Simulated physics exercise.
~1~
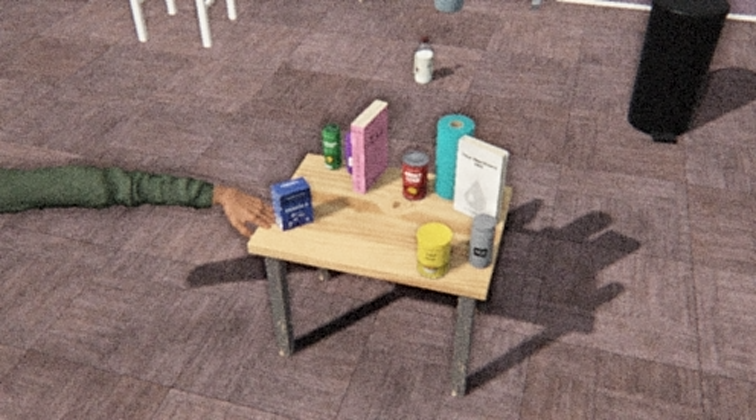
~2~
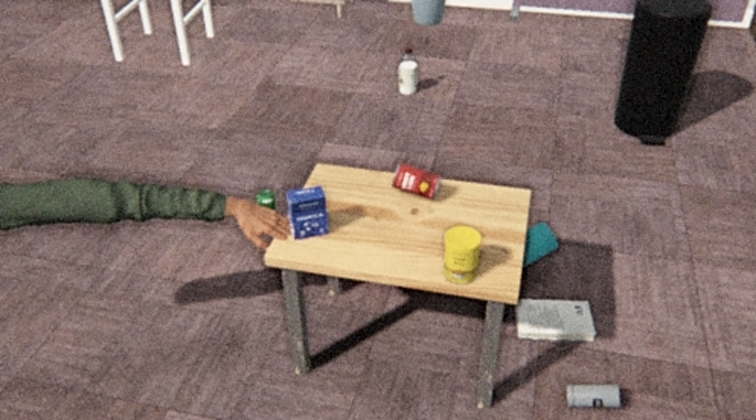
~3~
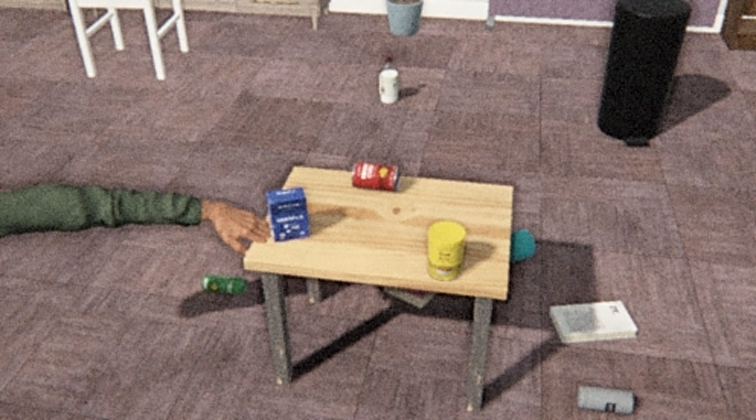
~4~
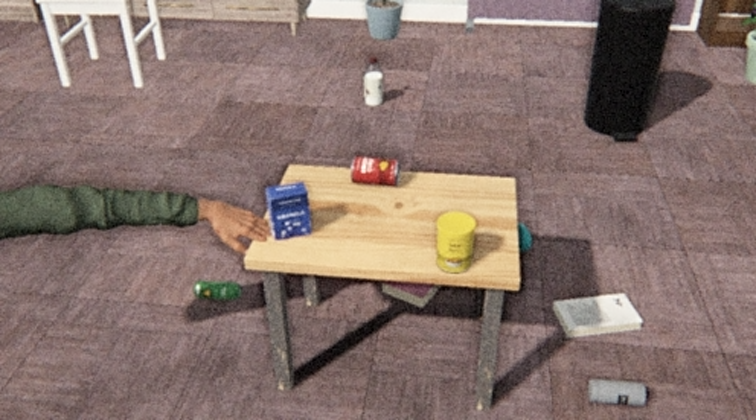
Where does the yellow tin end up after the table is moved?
It stays on the table, still upright near the front right corner, about where it stood at the start.
